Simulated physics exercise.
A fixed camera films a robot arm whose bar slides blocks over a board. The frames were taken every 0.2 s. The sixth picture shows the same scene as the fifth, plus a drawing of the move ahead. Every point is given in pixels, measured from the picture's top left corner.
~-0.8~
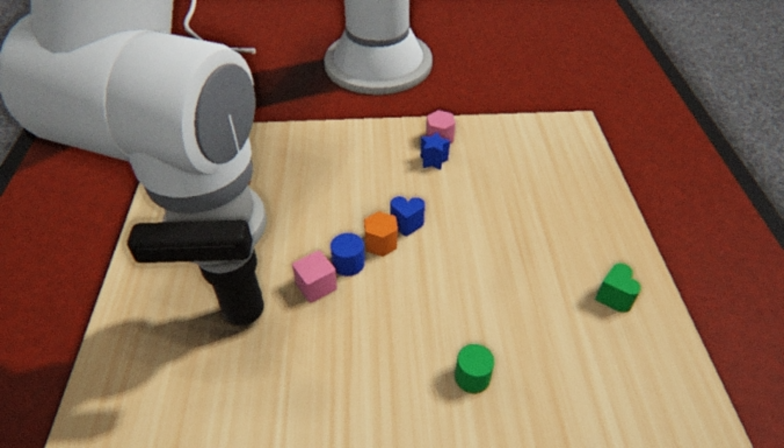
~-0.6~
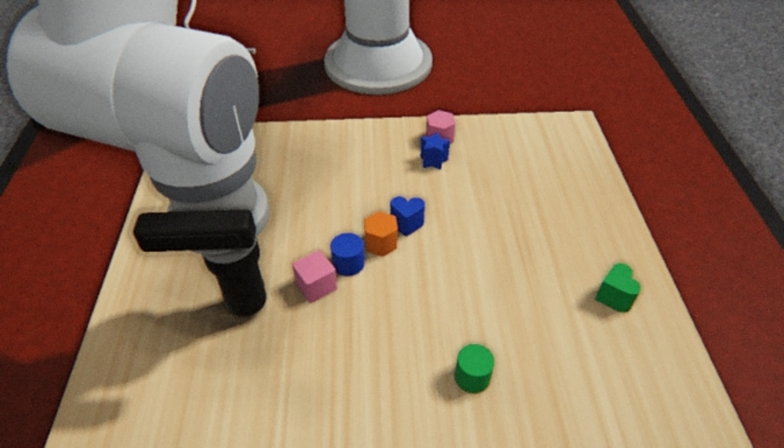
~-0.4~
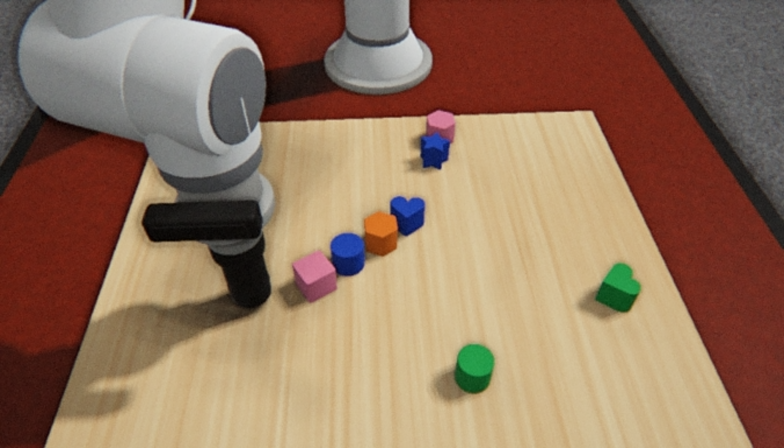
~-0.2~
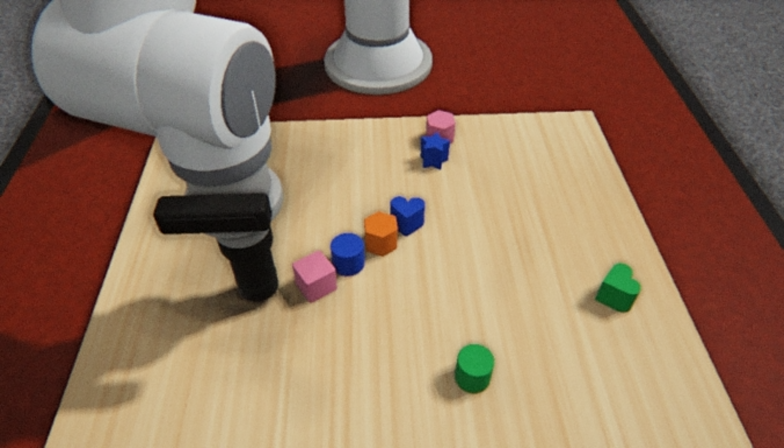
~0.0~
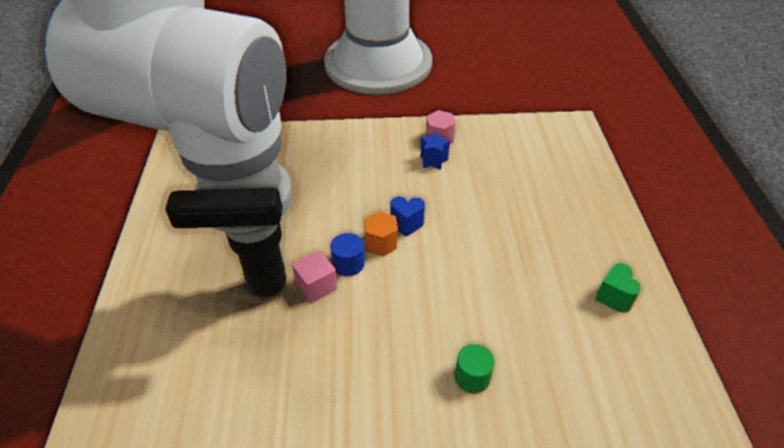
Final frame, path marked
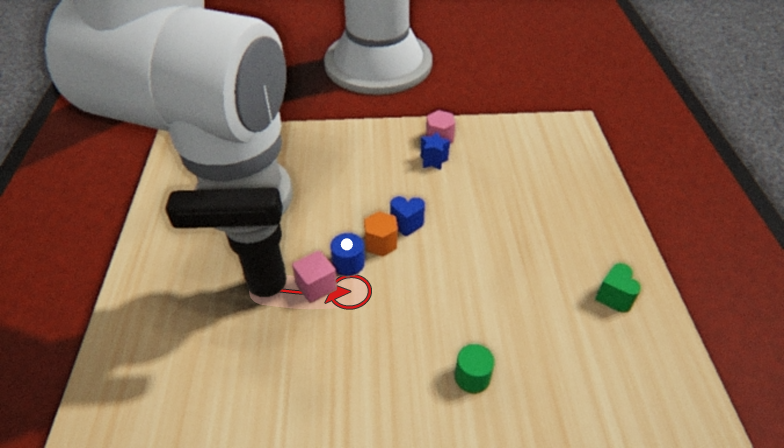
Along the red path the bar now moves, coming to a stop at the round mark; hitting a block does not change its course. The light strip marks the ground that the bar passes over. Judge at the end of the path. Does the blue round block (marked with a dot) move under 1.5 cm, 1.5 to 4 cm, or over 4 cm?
Overall it shifts between 1.5 and 4 cm.
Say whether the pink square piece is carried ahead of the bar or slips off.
Pushed ahead.
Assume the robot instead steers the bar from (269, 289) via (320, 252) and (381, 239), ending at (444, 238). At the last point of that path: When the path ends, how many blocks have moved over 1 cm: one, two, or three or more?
I predict three or more.
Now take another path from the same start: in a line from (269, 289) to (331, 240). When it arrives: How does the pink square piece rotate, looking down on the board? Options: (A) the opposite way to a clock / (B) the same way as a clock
(B)
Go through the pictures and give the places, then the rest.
The first picture shows bar tip at (244, 310); block tops, pink square piece at (313, 266); blue round block at (347, 244); orange six-sided block at (381, 224).
The second picture shows bar at (247, 301); blocks unchanged.
The third picture shows bar at (252, 293); blocks unchanged.
The fourth picture shows bar at (259, 287); blocks unchanged.
The fifth picture shows bar at (267, 282); pink square piece at (313, 266); blue round block at (347, 244); orange six-sided block at (381, 224).
Path on the board, from (269, 289) through (309, 293) to (350, 291); the dot is on the blue round block.
The first path, step by step. Halfway along, bar at (308, 286); pink square piece at (347, 268); blue round block at (360, 240); orange six-sided block at (382, 221).
At the end, bar at (350, 285); pink square piece at (387, 272), turned 20° clockwise; blue round block at (364, 240); orange six-sided block at (383, 220), turned 15° clockwise.
